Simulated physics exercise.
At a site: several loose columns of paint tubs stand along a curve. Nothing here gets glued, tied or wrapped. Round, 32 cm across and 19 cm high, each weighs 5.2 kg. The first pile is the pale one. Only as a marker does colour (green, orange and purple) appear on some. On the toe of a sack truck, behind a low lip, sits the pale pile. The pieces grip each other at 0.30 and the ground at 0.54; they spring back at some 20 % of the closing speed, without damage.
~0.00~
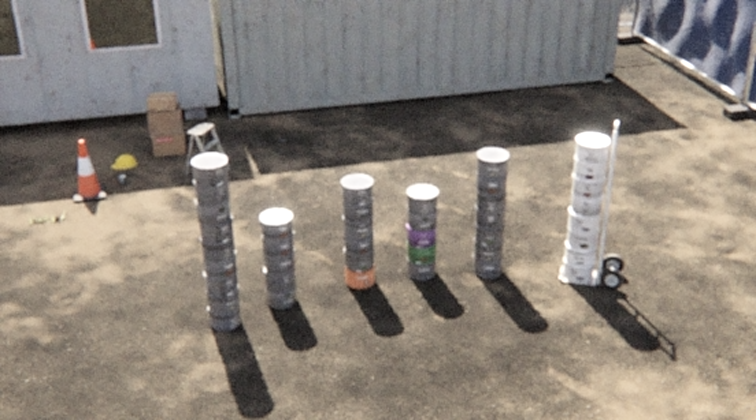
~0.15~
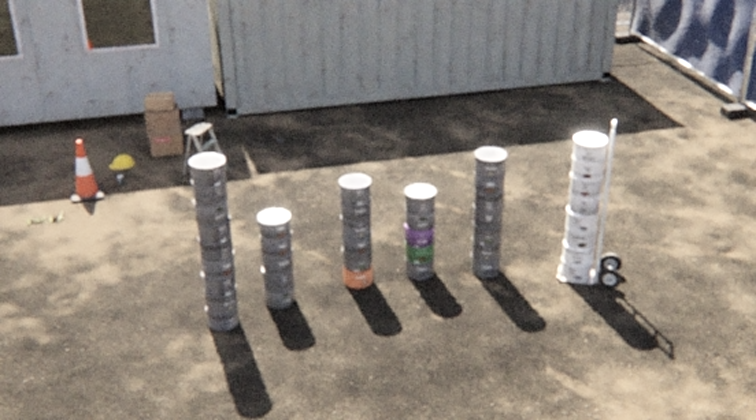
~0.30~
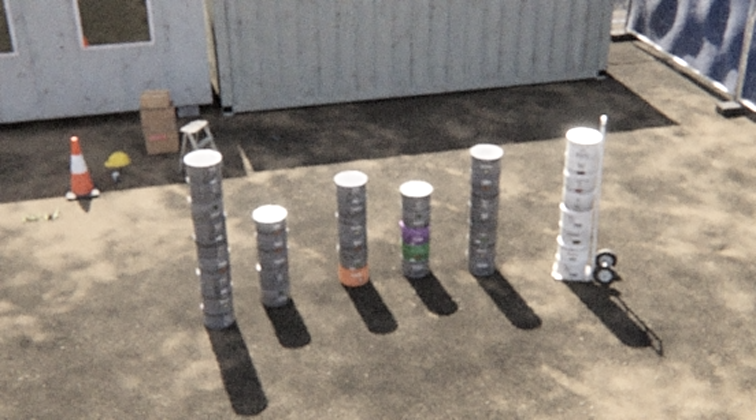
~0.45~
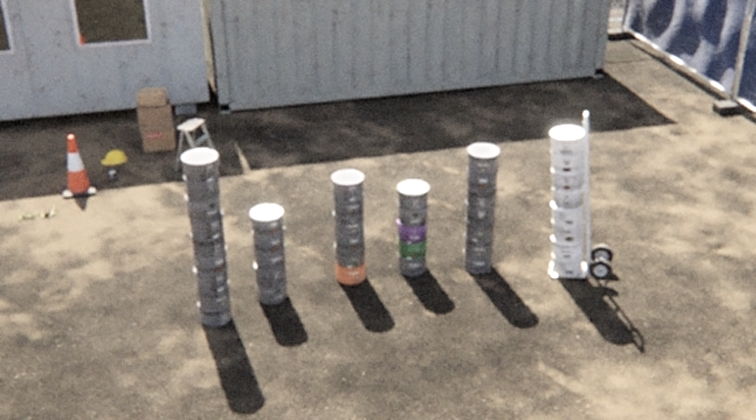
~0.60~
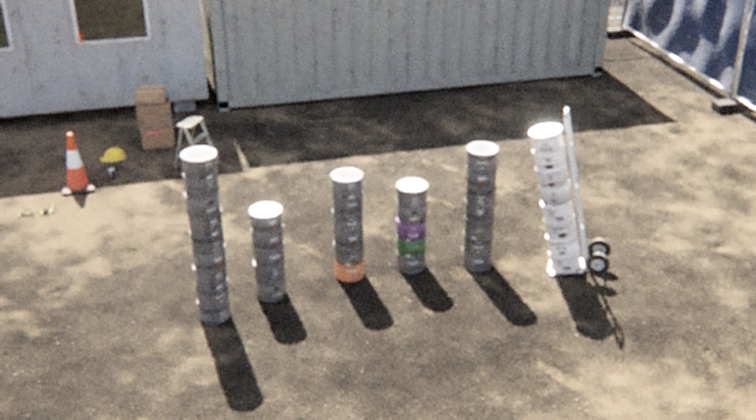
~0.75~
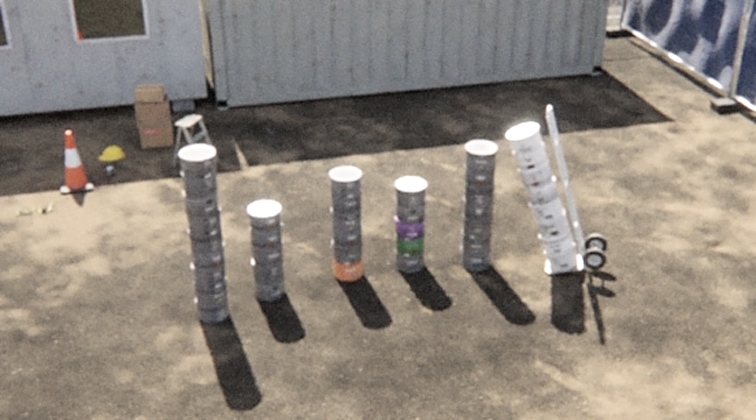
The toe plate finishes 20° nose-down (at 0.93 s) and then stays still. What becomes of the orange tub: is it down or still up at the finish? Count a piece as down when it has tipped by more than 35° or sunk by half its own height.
It is still up.
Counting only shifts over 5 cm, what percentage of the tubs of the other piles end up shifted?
It is 60 per cent.
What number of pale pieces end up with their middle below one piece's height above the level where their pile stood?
Pale pieces: 8.
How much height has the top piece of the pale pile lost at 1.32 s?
Some 40 centimetres.
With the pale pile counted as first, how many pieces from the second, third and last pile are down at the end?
Counts - second: 6, third: 3, last: 0.
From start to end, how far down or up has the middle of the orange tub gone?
Lower, by roughly 0 cm.
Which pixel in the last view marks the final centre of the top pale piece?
Look for the top piece around pixel (331, 203).
Around 1.32 s, 8 of the pale pile down; none of the 32 other tubs down, 7 disturbed; orange tub unmoved.
Around 2.36 s, 8 of the pale pile down; 4 of the 32 other tubs down; orange tub tipped 4°; purple tub tipped 20°.
Around 3.78 s, 7 of the pale pile down; 14 of the 32 other tubs down; orange tub unmoved; purple tub on its side.
Finally (4.8 s), 7 of the pale pile down; 14 of the 32 other tubs down; orange tub unmoved; purple tub on its side; green tub displaced 50 mm. Seen by the last camera, middles, orange tub near (348, 266), purple tub near (399, 232).
